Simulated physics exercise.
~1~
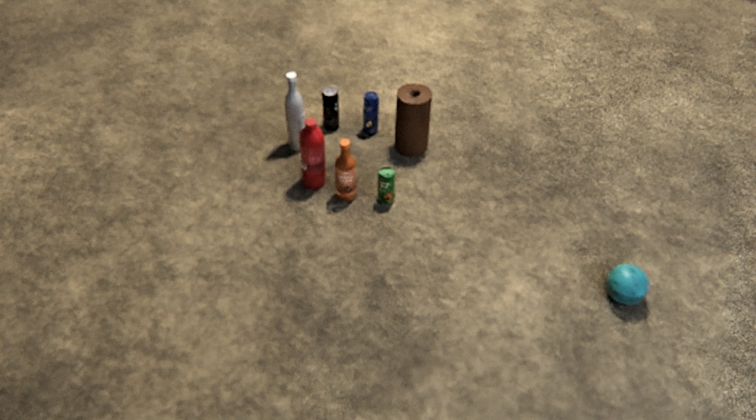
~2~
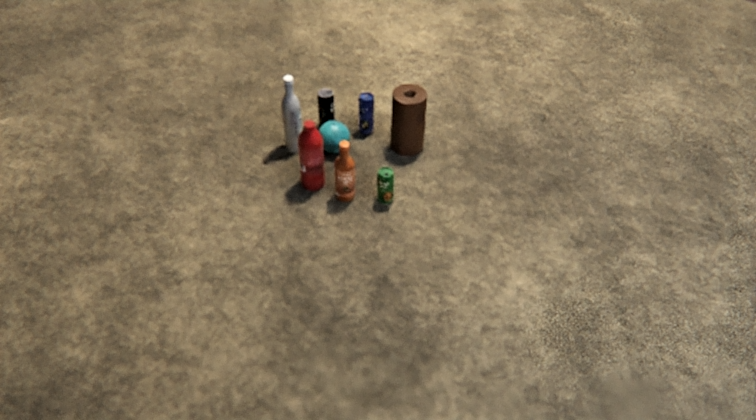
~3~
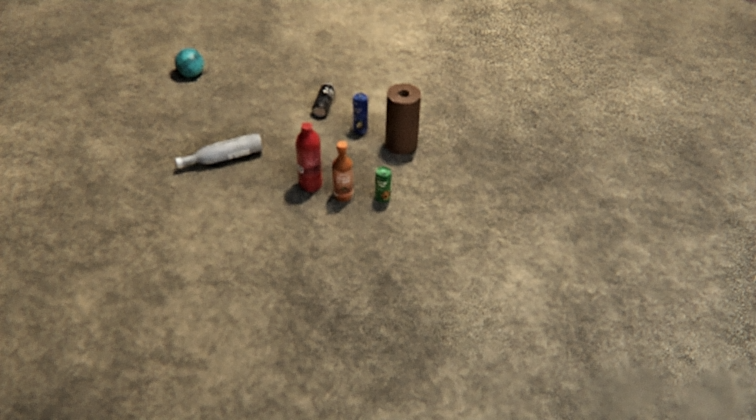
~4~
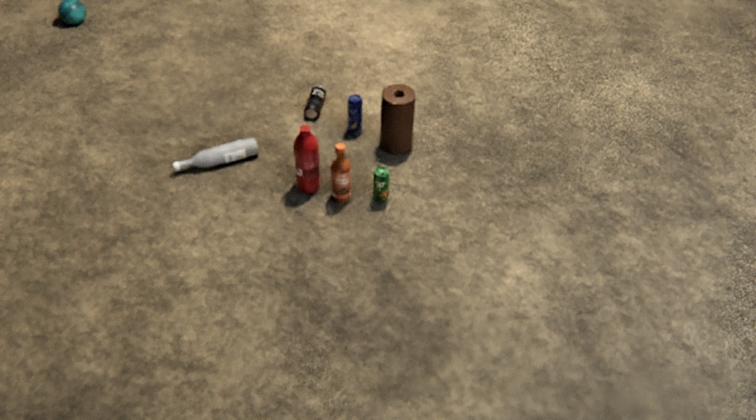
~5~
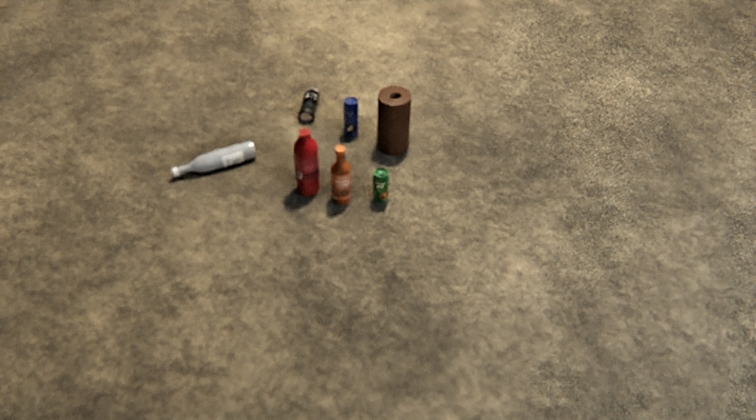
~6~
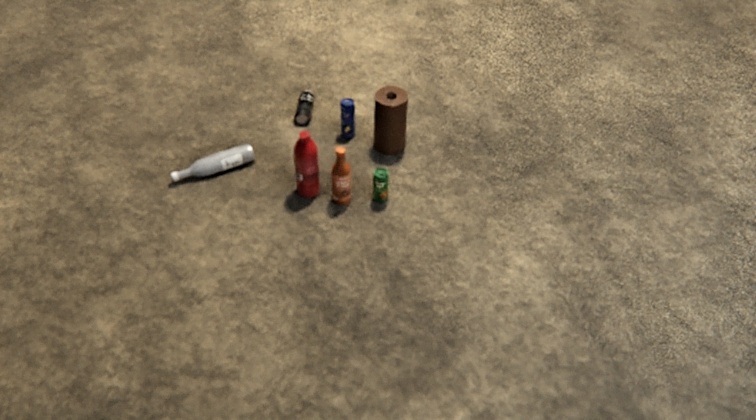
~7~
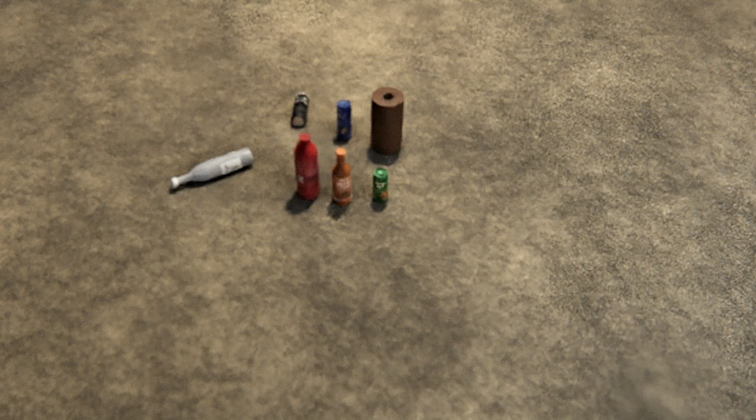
Turquoise ball rolling in among bottles, cans and a brown roll, toppling a white bottle and black can, then leaving upper left.
